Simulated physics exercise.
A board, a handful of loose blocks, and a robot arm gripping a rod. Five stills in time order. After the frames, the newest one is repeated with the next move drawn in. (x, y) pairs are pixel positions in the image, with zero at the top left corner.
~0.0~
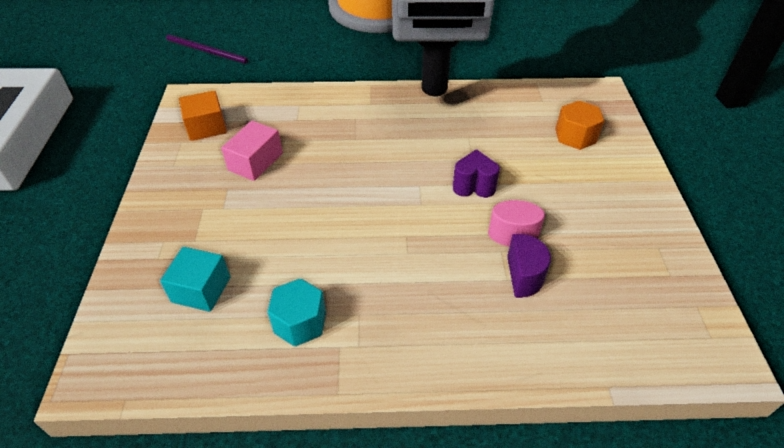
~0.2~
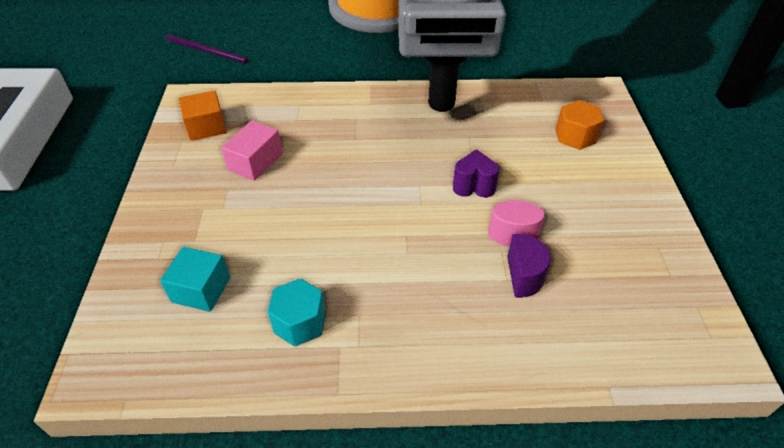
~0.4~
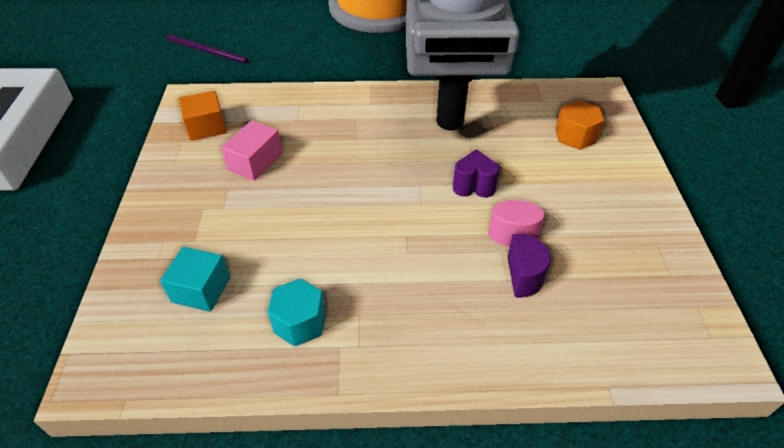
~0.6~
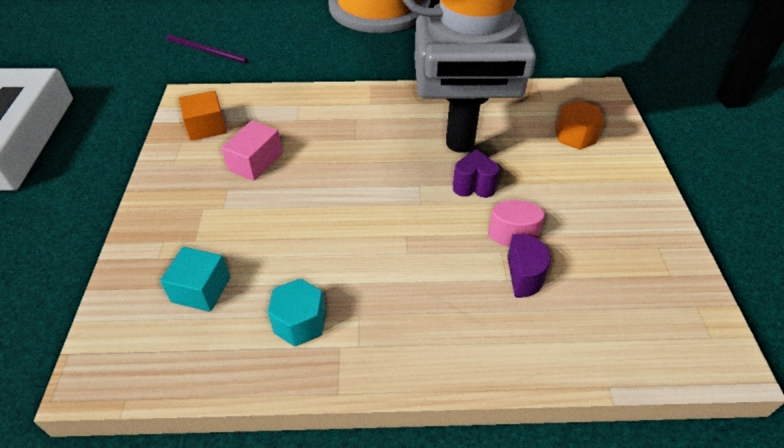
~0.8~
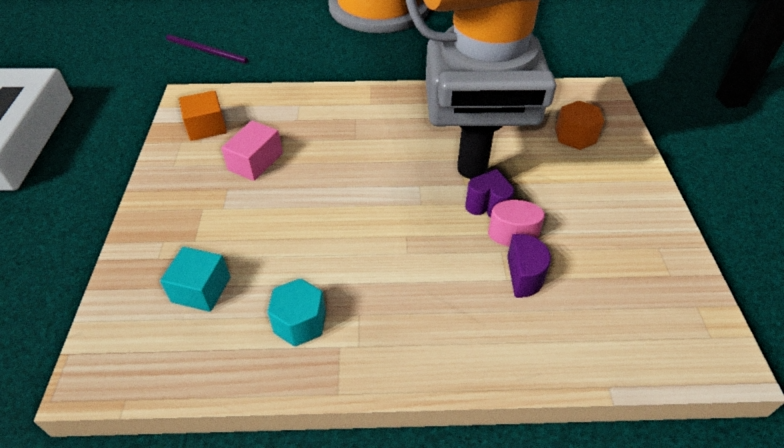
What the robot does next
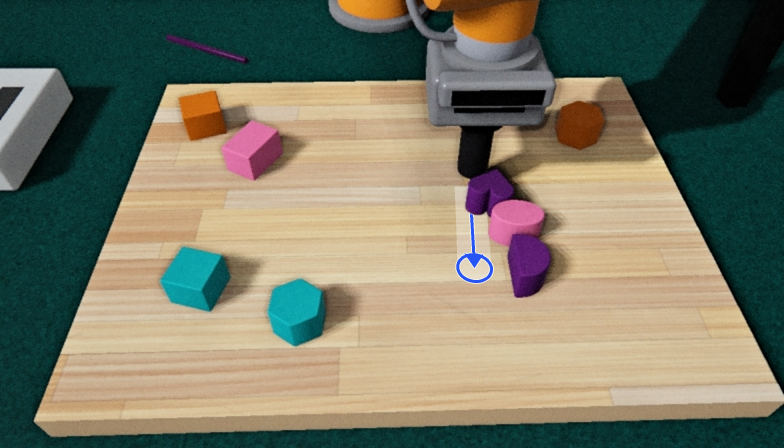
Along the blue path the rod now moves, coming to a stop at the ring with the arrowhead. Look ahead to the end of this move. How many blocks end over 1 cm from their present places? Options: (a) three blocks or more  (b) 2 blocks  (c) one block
Letter b.
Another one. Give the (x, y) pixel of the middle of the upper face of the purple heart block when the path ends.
I'd expect the centre of its top face to be at (511, 206).
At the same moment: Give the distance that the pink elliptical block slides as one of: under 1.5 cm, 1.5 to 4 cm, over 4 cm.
Travels 1.5 to 4 cm.
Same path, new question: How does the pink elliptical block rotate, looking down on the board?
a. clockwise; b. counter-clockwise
Correct choice: A.
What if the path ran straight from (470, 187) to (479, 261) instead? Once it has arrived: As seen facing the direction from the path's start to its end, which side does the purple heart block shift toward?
Heads left.
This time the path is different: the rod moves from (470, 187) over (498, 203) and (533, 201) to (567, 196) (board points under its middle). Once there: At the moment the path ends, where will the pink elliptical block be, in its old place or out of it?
It shifts position.
Path on the board, straight from (470, 187) to (475, 268).
On the path given first. One third of the way, rod (474, 196); purple heart block (506, 203), turned 45° anticlockwise; pink elliptical block (537, 225), turned 15° clockwise; purple D-shaped block (533, 257).
Two thirds of the way, rod (476, 224); purple heart block (511, 206), turned 55° anticlockwise; pink elliptical block (543, 228), turned 20° clockwise; purple D-shaped block (534, 258).
At the end, rod (477, 252); purple heart block (511, 206), turned 55° anticlockwise; pink elliptical block (543, 228), turned 20° clockwise; purple D-shaped block (534, 258).
